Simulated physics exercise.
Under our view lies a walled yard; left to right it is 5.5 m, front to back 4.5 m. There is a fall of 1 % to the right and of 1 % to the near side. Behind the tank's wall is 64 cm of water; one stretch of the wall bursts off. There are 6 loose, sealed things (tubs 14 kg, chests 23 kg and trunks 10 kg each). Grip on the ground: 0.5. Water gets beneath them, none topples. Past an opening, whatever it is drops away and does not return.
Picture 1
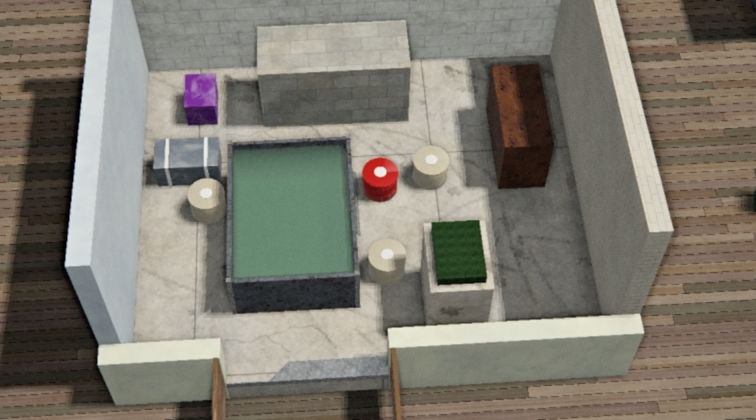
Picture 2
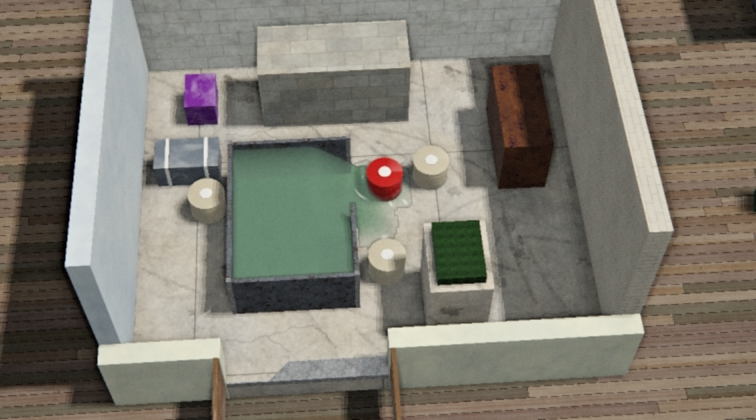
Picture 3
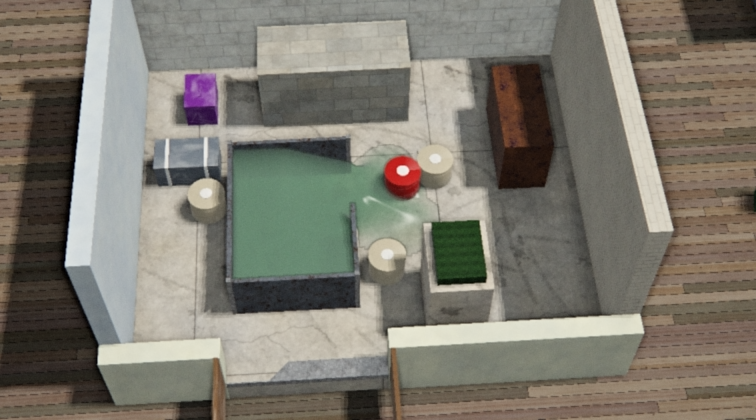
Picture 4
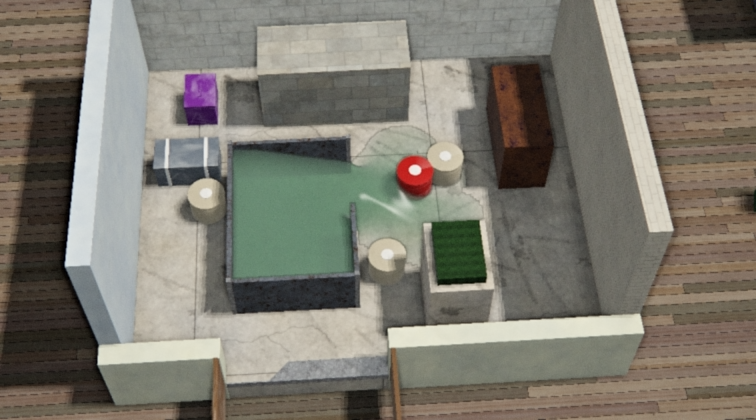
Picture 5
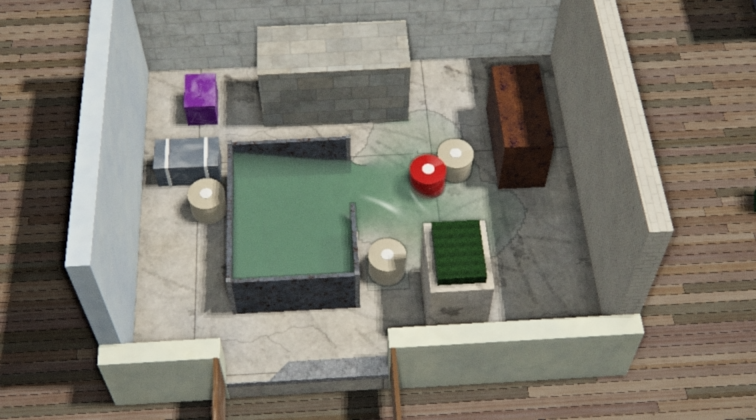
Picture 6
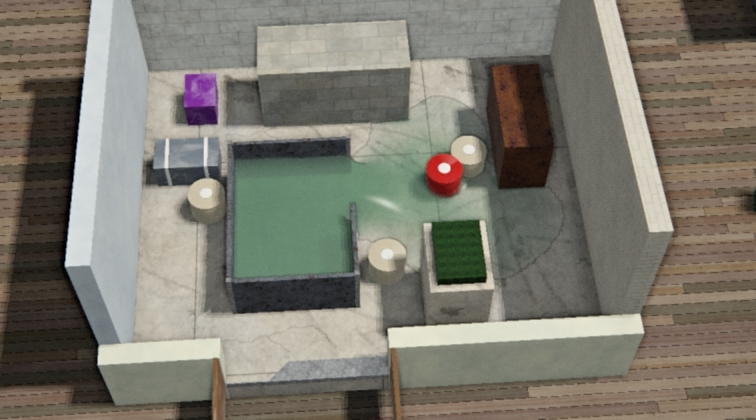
At first, greenish water fills a dark-walled tank in a walled yard, with a red tub beside it. Then part of the tank's right wall opens and water spreads rightward across the floor, sliding the red tub and a cream one slowly right while the purple chest stays put.
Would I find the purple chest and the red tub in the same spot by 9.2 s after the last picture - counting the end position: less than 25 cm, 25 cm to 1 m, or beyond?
The purple chest remains almost where it was, and the red tub goes a long distance.
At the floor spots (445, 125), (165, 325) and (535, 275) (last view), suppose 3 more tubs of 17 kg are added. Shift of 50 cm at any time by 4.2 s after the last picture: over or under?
Result, in listed order: Exceeded / not exceeded / exceeded.
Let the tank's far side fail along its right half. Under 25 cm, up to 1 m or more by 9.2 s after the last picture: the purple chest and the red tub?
The purple chest would remain almost still and the red tub would remain almost still.
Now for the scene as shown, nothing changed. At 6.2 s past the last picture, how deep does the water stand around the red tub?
About 16 cm.
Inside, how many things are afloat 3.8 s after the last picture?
2 of them.
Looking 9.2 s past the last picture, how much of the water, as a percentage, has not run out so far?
Close to 94 in a hundred parts remain.
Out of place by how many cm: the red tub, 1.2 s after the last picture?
Roughly 250 cm by then.
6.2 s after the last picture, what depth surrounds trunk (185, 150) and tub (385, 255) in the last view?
Around 3 cm and 9 cm.
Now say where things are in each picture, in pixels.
The purple chest at (200, 90) rests on the ground; the red tub at (380, 172), on the bottom; water covers 2.7 m2; 0 of 6 have shifted, in the first frame.
The purple chest at (200, 90), on the bottom; the red tub at (384, 172) rests on the ground, 5 cm from its start; 3.2 m2 under water; 1 of 6 have shifted, in the second frame.
The purple chest at (200, 90), on the bottom; the red tub at (403, 171) rests on the ground, 28 cm from its start; water covers 3.9 m2; 2 of 6 have shifted, in the third frame.
The purple chest at (200, 90) rests on the ground; the red tub at (415, 170) rests on the ground, 43 cm from its start; water covers 5.0 m2; 2 of 6 have shifted, in the fourth frame.
The purple chest at (200, 90), on the bottom; the red tub at (428, 169) rests on the ground, 60 cm from its start; water covers 6.1 m2; 2 of 6 have shifted, in the fifth frame.
The purple chest at (200, 90) rests on the ground; the red tub at (444, 168) rests on the ground, 80 cm from its start; water covers 7.2 m2; 2 of 6 have shifted, in the sixth frame.
Then, 1.2 s after the last picture the purple chest is near (200, 90), 0.0 m from its start, aground; the red tub is near (578, 240), 2.6 m from its start, afloat; 0 of 6 are out; 2 afloat.
Then, 3.8 s after the last picture the purple chest is near (200, 90), 0.0 m from its start, aground; the red tub is near (510, 237), 1.8 m from its start, afloat; 0 of 6 are out; 2 afloat.
Then, 6.2 s after the last picture the purple chest is near (200, 90), 0.0 m from its start, aground; the red tub is near (586, 285), 2.9 m from its start, afloat; 0 of 6 are out; 3 afloat.
Then, 9.2 s after the last picture the purple chest is near (200, 90), 0.0 m from its start, aground; the red tub is near (543, 299), 2.6 m from its start, afloat; 0 of 6 are out; 2 afloat.
